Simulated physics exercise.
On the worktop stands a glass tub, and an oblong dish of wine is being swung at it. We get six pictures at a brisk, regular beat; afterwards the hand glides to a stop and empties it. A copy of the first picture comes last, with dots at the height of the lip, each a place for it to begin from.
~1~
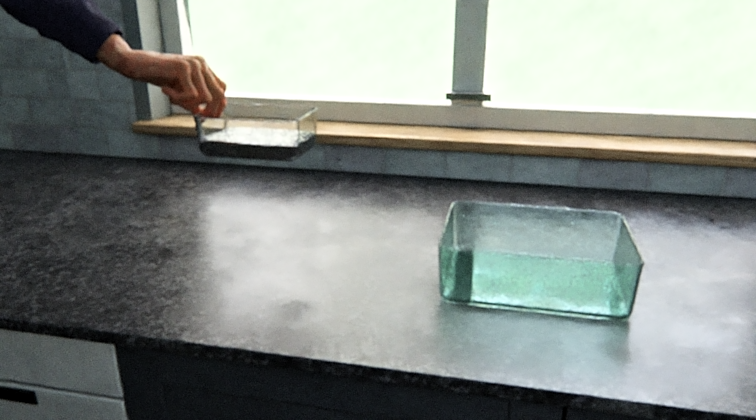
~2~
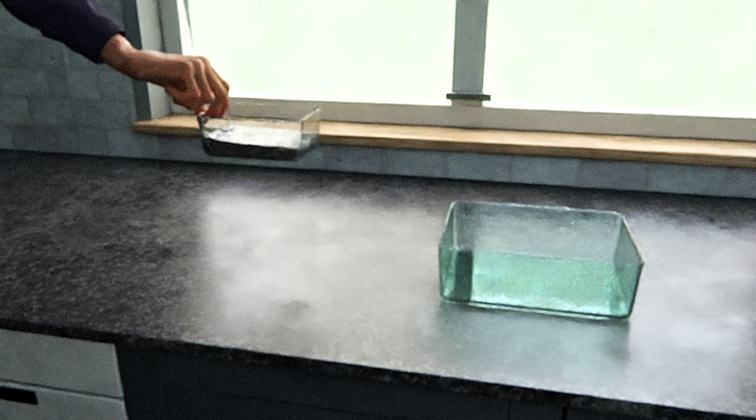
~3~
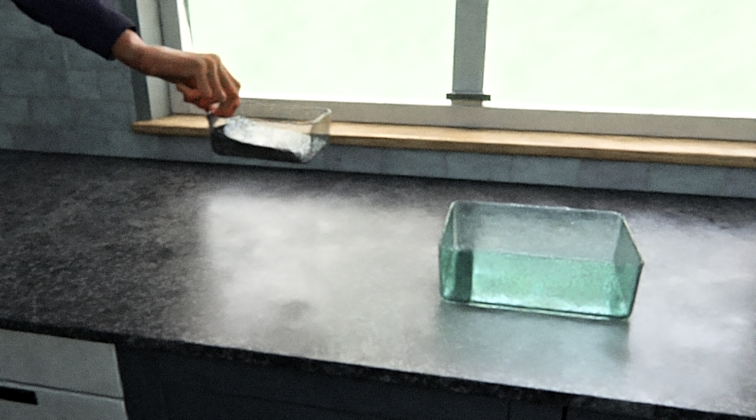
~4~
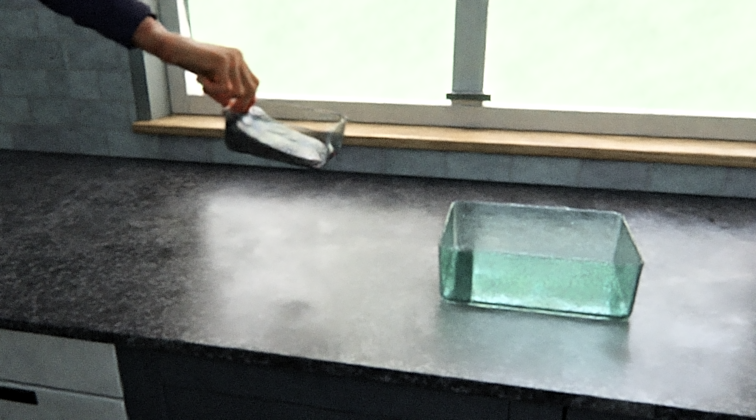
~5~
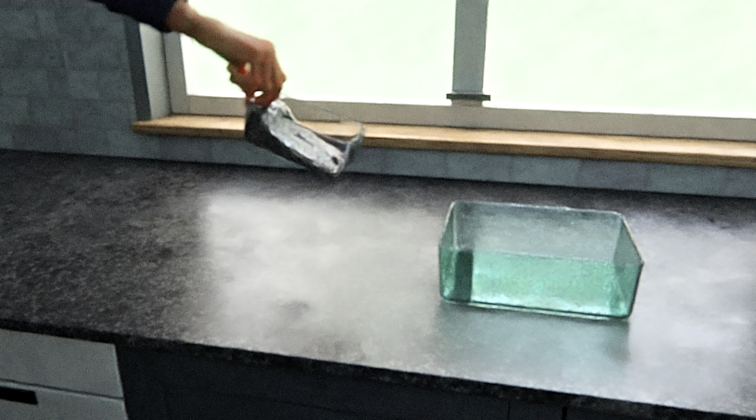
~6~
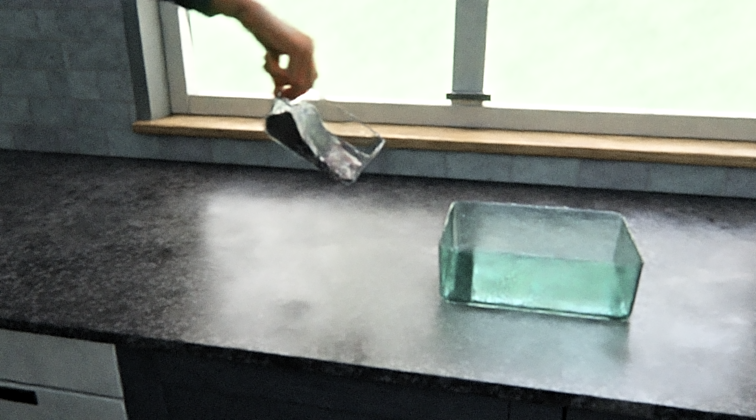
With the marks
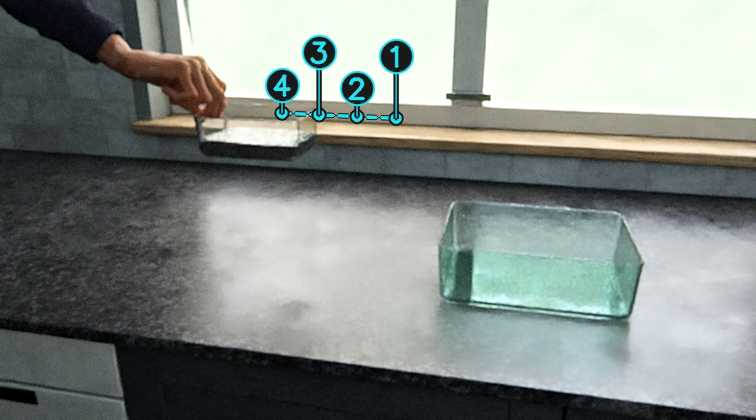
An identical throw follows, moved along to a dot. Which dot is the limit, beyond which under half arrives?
Take 4.
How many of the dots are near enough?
All four.
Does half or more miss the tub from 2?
No.
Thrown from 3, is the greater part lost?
No.
On the marked copy, 1 at (396, 118); 2 at (357, 116); 3 at (319, 114); 4 at (282, 113).
With 1, about 73 % lands in the tub, 1 % falls short and 25 % goes beside or beyond.
With 2, about 84 % lands in the tub, 5 % falls short and 11 % goes beside or beyond.
With 3, about 77 % lands in the tub, 17 % falls short and 6 % goes beside or beyond.
With 4, about 69 % lands in the tub, 23 % falls short and 8 % goes beside or beyond.
